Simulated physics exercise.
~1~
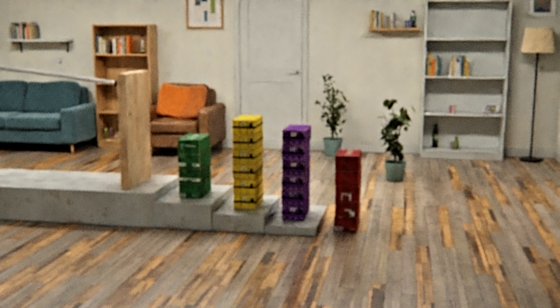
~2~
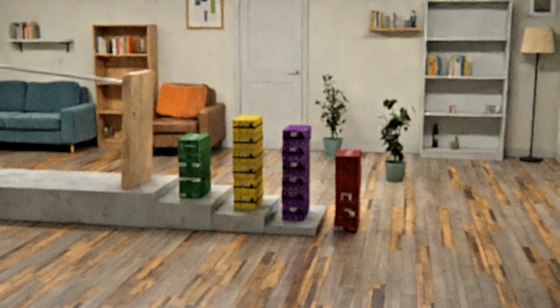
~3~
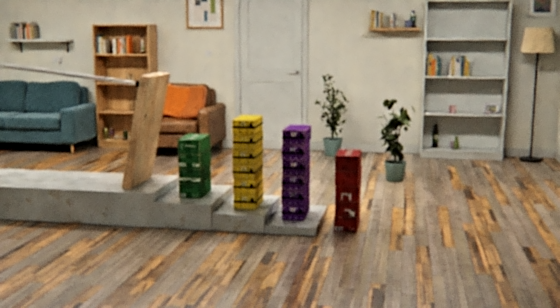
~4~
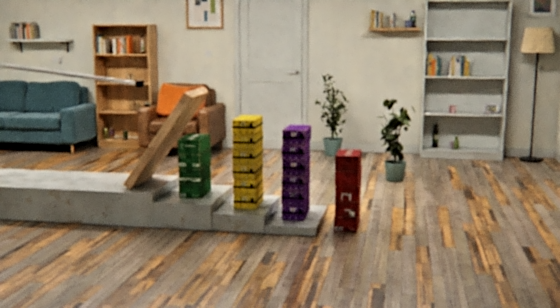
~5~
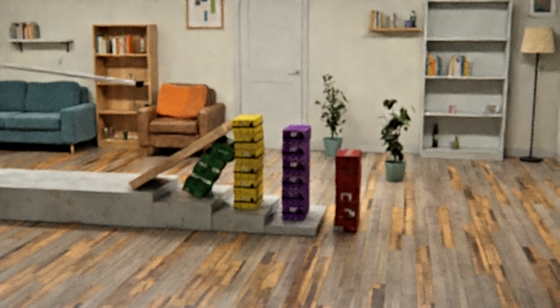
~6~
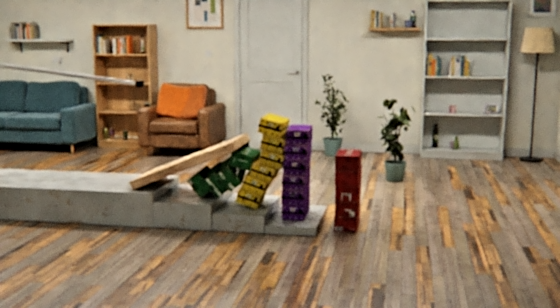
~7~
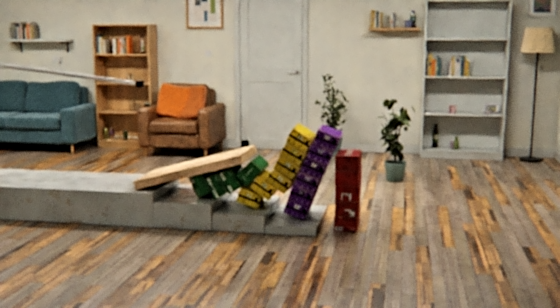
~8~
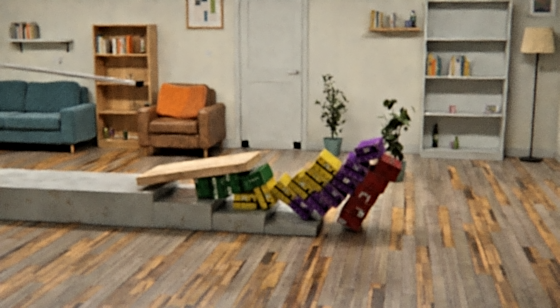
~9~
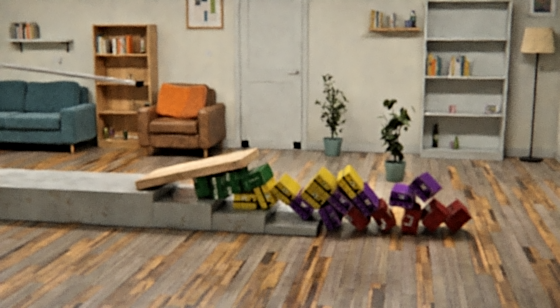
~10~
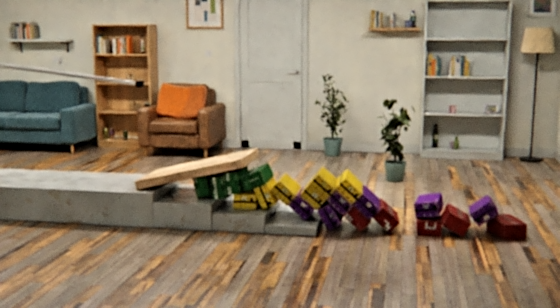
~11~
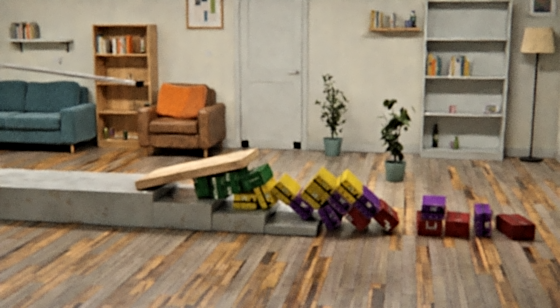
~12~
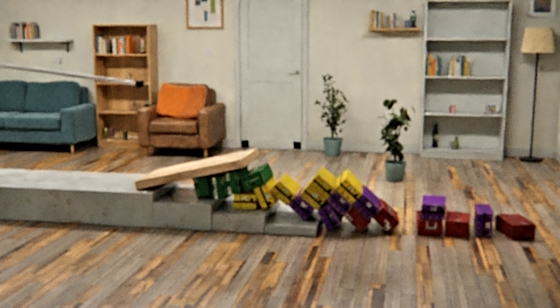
Wooden board tipping right onto stacks of green, yellow, purple and red boxes, toppling them in turn down steps, some scattering across floor.
